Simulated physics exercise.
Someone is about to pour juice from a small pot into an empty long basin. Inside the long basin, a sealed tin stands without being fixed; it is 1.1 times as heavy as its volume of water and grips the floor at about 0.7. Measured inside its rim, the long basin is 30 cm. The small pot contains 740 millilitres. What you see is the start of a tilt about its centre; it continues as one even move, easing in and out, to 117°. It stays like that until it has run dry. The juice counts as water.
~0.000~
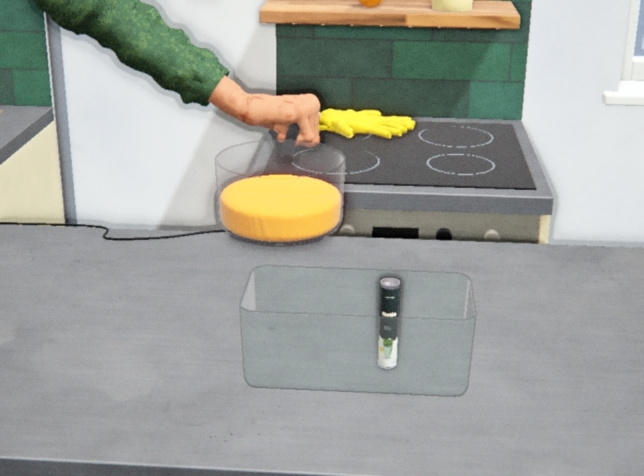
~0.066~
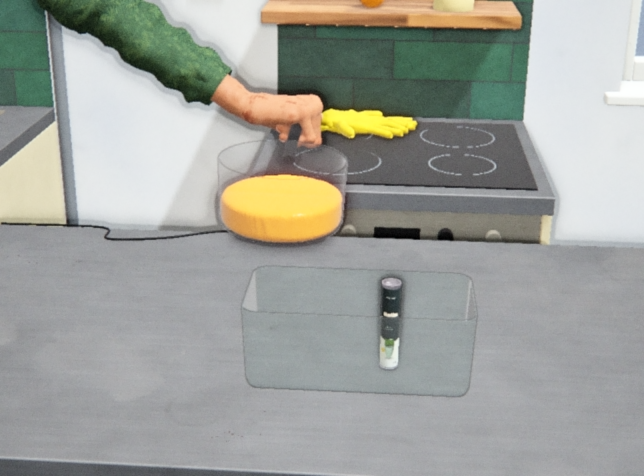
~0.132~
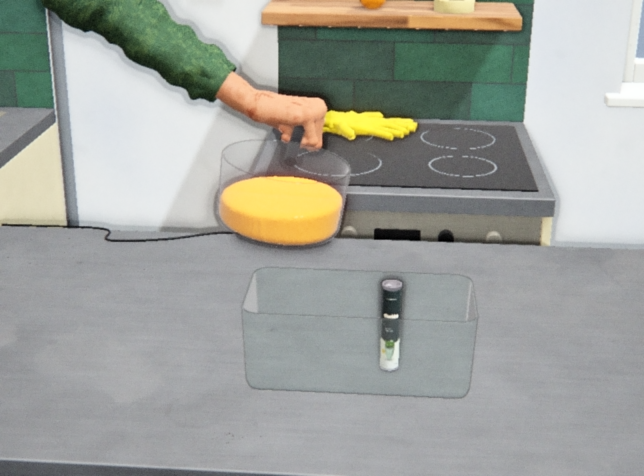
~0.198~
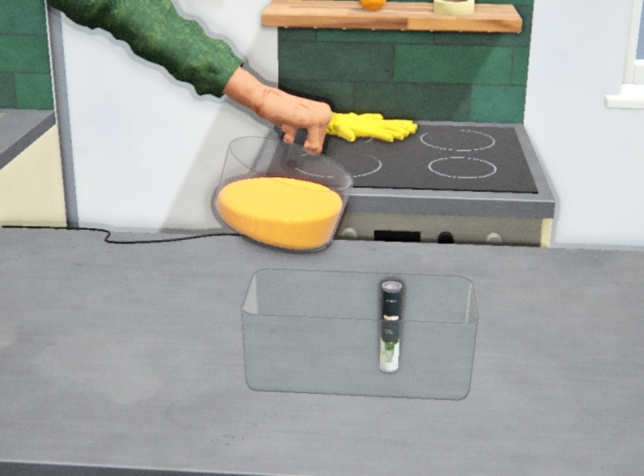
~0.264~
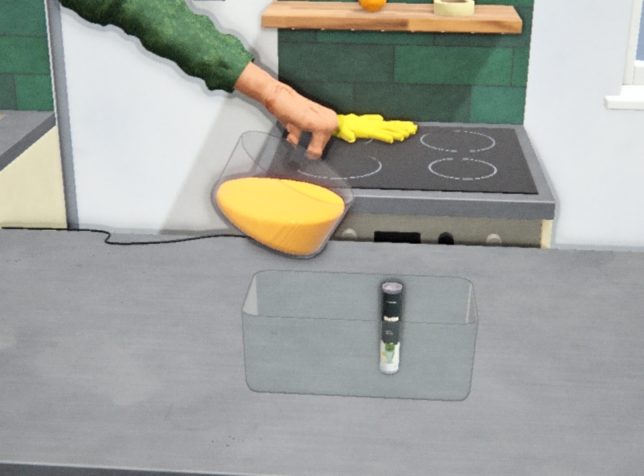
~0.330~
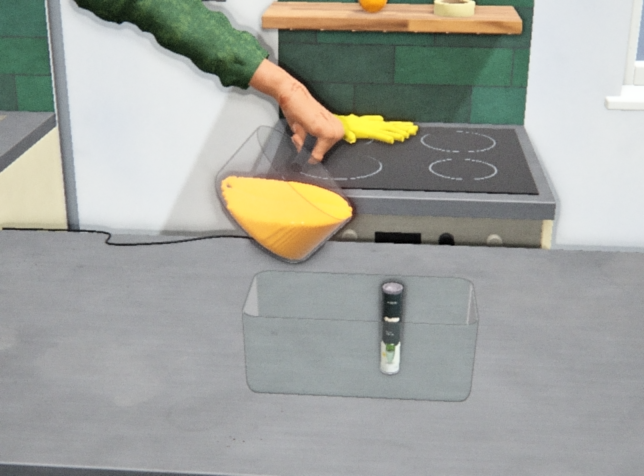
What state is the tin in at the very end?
The tin is on its side.
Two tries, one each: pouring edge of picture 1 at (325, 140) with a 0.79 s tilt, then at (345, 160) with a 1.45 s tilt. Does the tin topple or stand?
First it goes over; then it remains upright.
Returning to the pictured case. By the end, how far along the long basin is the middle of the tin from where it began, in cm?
Around 6.5 cm.
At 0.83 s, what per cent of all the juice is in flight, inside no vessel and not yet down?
I'd say some 7 per cent is in the air.
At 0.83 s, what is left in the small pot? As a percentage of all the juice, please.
About 4 per cent.
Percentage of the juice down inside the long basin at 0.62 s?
Estimate - around 42 in a hundred parts.
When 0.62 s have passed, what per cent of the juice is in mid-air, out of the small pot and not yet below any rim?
30 %.
By 0.62 s the tilt is 103° and 28 per cent is still to pour; the tin stands where it began.
By 0.83 s the tilt is 117° and 4 per cent is still to pour; the tin leans 5°.
By 1.06 s the tilt is 117° and 0 per cent is still to pour; the tin leans 17°.
By 1.30 s the tilt is 117° and 0 per cent is still to pour; the tin lies on its side.
At rest the tin lies on its side.
